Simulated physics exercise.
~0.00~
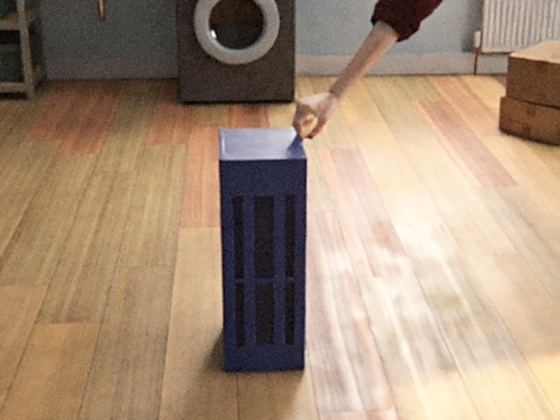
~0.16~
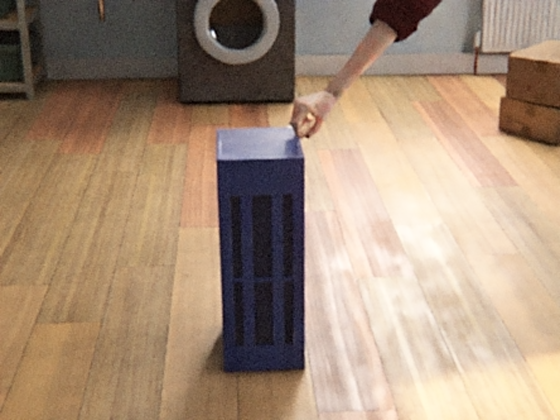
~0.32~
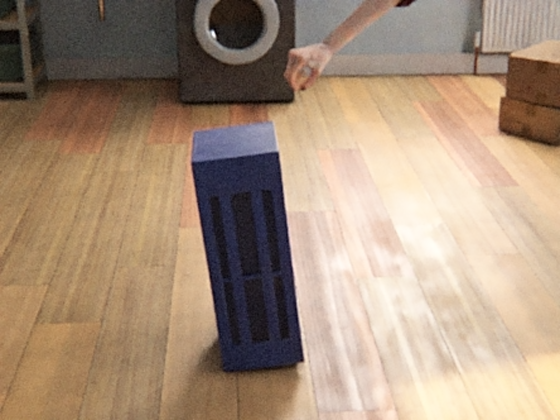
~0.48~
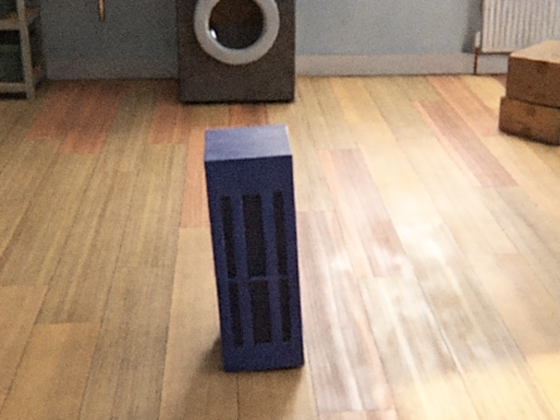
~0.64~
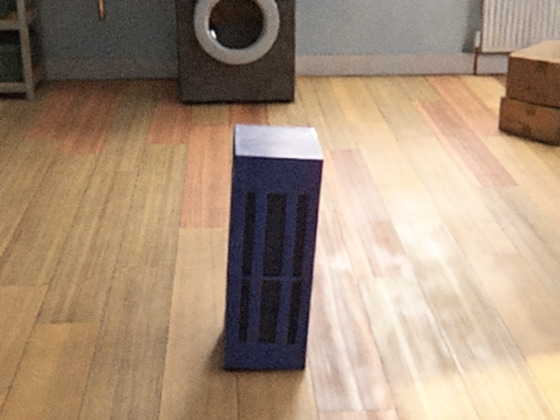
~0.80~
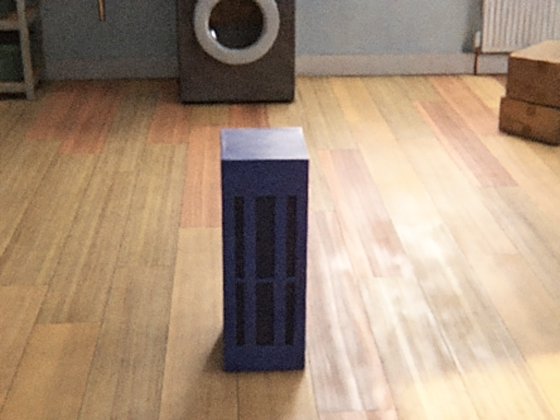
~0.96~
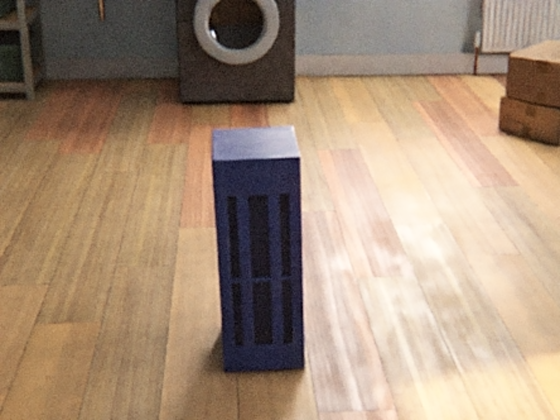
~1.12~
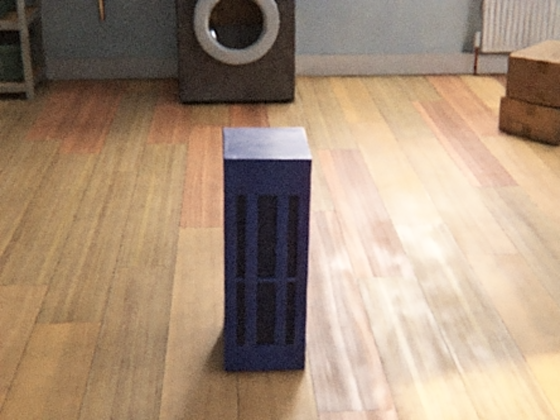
Tall blue crate tipping left after a hand pushes its top and withdraws, then rocking side to side and settling nearly upright.
